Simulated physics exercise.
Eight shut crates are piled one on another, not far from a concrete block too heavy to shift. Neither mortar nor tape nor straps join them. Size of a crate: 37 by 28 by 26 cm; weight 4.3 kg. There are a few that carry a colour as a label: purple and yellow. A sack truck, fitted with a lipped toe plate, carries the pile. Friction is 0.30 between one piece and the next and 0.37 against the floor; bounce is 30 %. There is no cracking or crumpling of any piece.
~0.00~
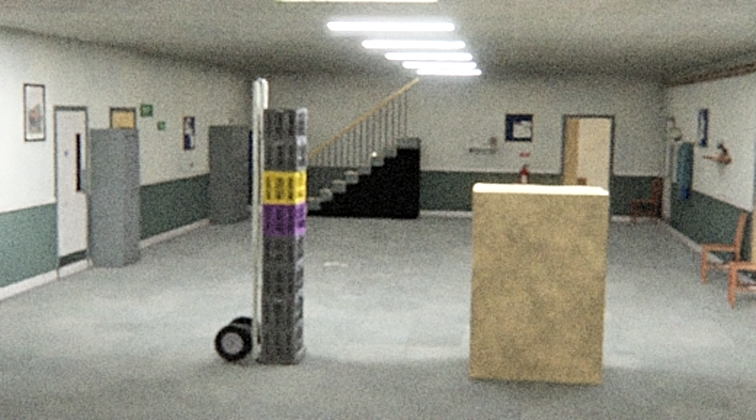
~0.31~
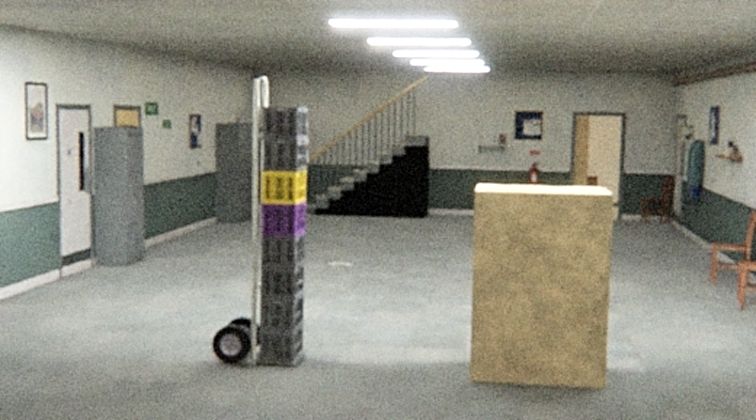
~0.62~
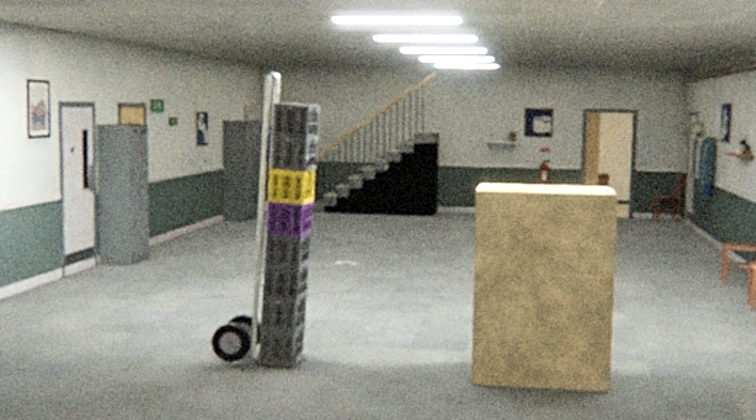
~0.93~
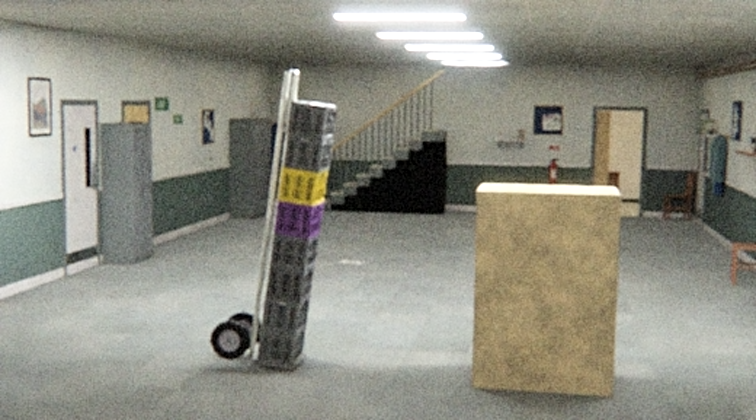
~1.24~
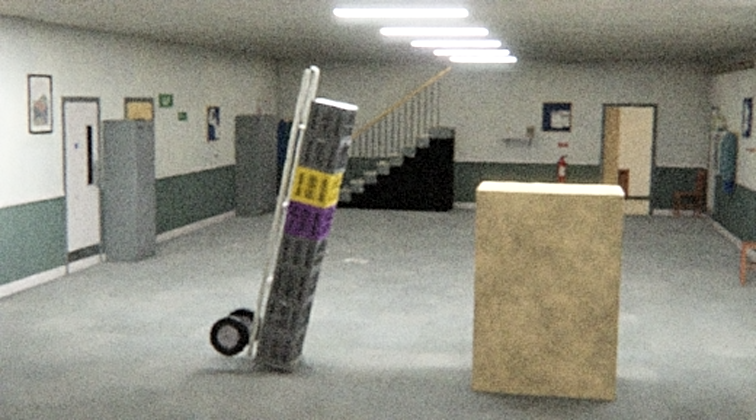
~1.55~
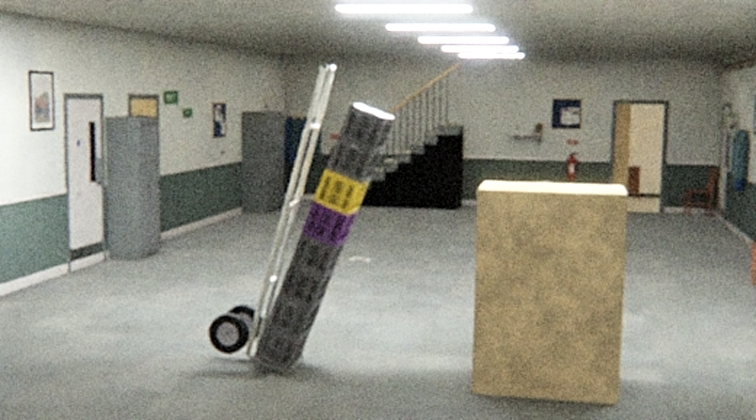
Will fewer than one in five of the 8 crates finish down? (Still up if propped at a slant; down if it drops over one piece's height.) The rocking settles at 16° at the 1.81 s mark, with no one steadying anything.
No, more than a fifth do.
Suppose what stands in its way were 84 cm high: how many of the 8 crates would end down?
You'd end up with 7 of them.
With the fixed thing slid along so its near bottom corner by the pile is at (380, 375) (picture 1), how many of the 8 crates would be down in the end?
That comes to 1.
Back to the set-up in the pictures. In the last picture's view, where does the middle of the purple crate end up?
About pixel (458, 362).
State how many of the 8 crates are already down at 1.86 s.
By that point, 2 in all.
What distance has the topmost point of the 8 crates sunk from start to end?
Around 155 centimetres.
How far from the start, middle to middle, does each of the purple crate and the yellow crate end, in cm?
Purple: About 180 cm, yellow: About 140 cm.
Around 1.86 s, 2 of the 8 crates down; yellow crate tipped 38°, 22 cm lower; purple crate tipped 38°, 16 cm lower.
Around 2.38 s, 7 of the 8 crates down; purple crate on its side; yellow crate tipped 58°, 97 cm lower.
Finally (4.0 s), 7 of the 8 crates down; purple crate on its side; yellow crate 1.03 m lower. That is 88 per cent. Seen by the last camera, middles, purple crate near (458, 362), yellow crate near (391, 317).
